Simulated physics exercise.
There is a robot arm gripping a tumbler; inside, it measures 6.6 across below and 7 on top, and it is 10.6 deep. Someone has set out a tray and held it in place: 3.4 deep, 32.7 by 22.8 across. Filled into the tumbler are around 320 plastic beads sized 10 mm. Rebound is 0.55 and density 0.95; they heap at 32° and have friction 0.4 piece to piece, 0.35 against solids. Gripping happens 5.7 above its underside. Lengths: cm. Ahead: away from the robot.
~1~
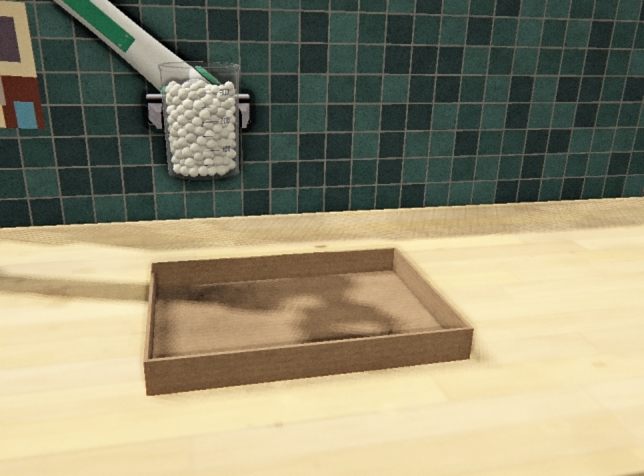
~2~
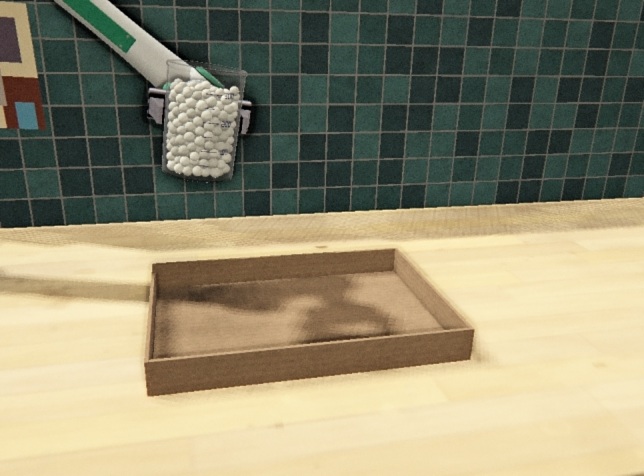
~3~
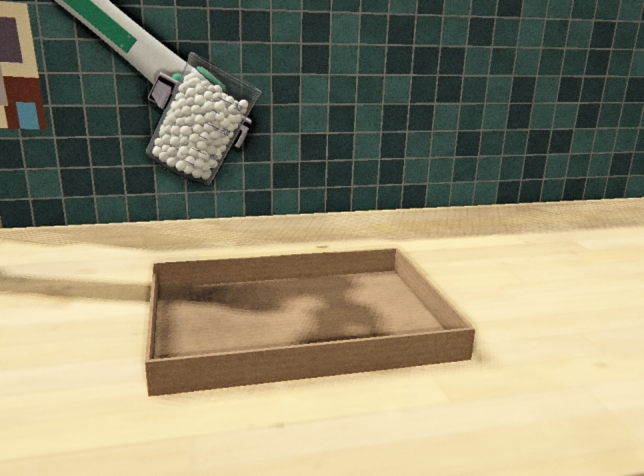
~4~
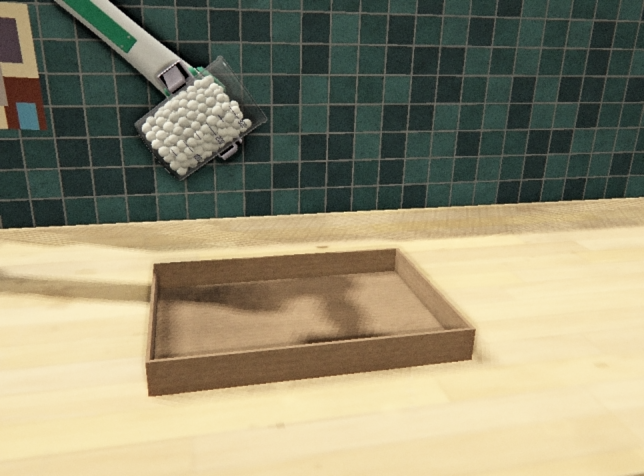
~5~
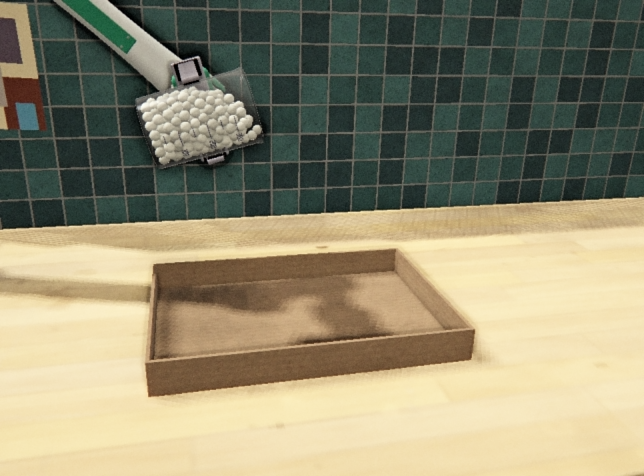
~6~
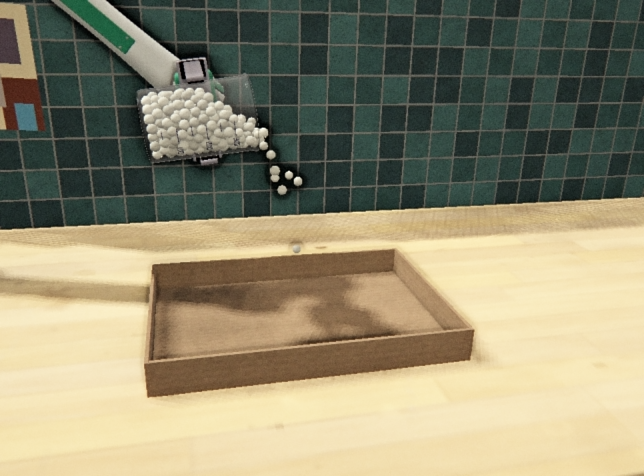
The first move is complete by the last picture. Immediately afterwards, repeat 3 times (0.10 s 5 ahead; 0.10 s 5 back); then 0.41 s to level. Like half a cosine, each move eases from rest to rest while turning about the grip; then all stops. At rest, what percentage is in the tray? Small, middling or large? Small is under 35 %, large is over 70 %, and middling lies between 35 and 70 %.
Large, over 70 %.
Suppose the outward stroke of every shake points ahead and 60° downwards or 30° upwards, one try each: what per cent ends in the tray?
I'd say close to 40 percent for the first and close to 90 percent for the second.
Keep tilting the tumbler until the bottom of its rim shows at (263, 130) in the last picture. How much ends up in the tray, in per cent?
Roughly 50 per cent.
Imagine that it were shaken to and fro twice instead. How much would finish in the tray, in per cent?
It would come to around 75 %.
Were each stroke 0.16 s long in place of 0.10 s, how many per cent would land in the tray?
It would come to roughly 70 %.
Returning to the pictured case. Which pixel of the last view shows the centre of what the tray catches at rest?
Middle point: About (379, 308).
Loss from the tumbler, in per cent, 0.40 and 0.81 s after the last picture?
First it's 75 percent, and after that 90 percent.
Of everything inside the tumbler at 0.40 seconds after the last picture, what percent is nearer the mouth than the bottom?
Near 90 in a hundred.
Then, 0.40 s on, tilted 83° forward, highest piece 24 above the table; 197 in the tray, 83 in the tumbler, 3 on the table or floor, 33 in flight or on a rim.
Then, 0.81 s on, tilted 41° forward, highest piece 25 above the table; 260 in the tray, 36 in the tumbler, 17 on the table or floor, 3 in flight or on a rim.
Then, 1.21 s on, level, highest piece 22 above the table; 262 in the tray, 36 in the tumbler, 18 on the table or floor.
Then, 2.26 s on, level, highest piece 22 above the table; 262 in the tray, 36 in the tumbler, 18 on the table or floor.
In the end, 262 in the tray, 36 in the tumbler, 18 on the table or floor. That is 83 % in the tray.
